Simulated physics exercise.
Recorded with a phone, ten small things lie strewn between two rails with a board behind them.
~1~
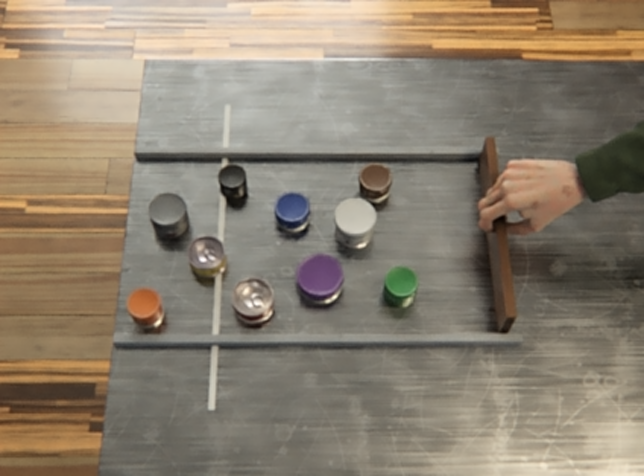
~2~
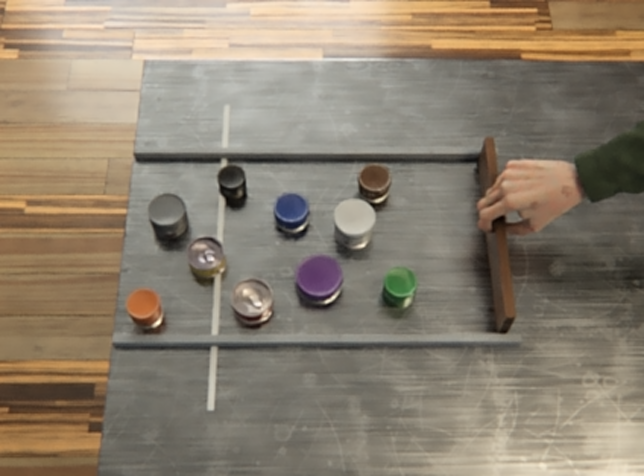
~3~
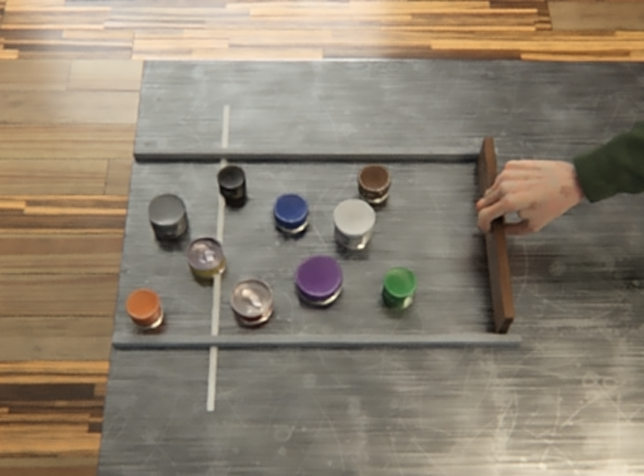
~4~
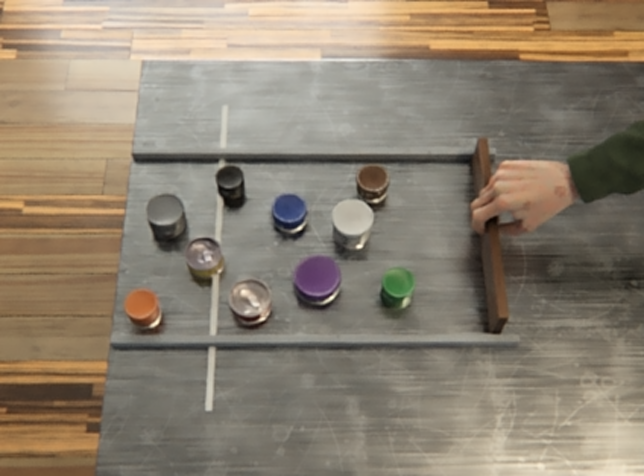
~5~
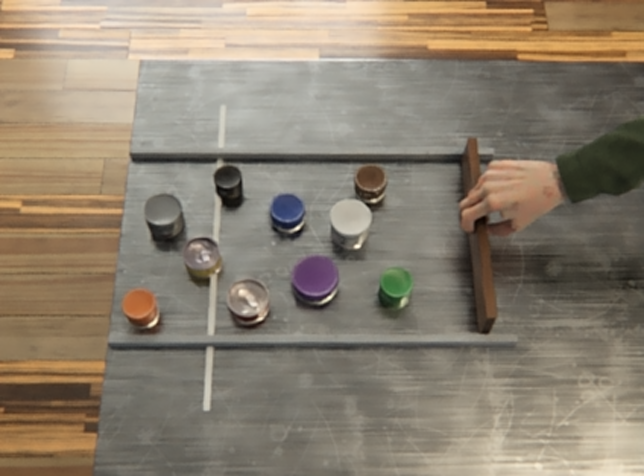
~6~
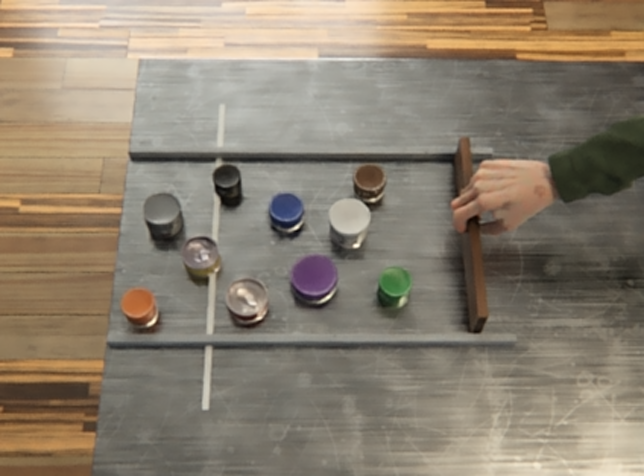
A hand gripping a dark wooden board at the right rests nearly still, then slides it a short way left between two rails, while the small, variously coloured round containers scattered on the grey surface stay in place.
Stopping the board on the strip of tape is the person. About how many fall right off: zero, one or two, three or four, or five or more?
I predict the table will hold on to all the pieces.
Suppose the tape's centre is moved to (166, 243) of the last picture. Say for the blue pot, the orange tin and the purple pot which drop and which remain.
Blue pot stays put, orange tin goes off, purple pot stays put.
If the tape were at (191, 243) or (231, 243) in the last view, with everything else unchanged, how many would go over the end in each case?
Tallies in order: 1 and 0.
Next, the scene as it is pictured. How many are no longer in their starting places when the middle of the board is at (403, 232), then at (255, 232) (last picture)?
I count 1 first and 8 after.
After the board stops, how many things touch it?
My count gives 4.
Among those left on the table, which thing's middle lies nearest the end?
Foremost is the orange tin.
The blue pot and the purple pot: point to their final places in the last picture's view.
In the last picture the blue pot sits at (176, 196) while the purple pot sits at (190, 261).
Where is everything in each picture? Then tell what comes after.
The first frame shows orange tin (146, 308); grey tub (169, 216); yellow tin (207, 257); board (496, 232); tape (220, 243).
The second frame shows grey tub (168, 216); blue pot (291, 212).
The third frame shows yellow tin (206, 257); white tin (354, 224).
The fourth frame shows orange tin (143, 309); black tub (230, 183).
The fifth frame shows grey tub (164, 216); red tin (248, 301).
The sixth frame shows orange tin (140, 308); grey tub (163, 215); yellow tin (201, 256); board (470, 232); tape (215, 242).
A little later, none off yet; orange tin at rest near (140, 308); grey tub at rest near (163, 215); yellow tin at rest near (201, 256).
Next, none off yet; orange tin at rest near (140, 308); grey tub at rest near (163, 215); yellow tin shifted a little near (186, 255).
When it is over, the number that fall off is zero.
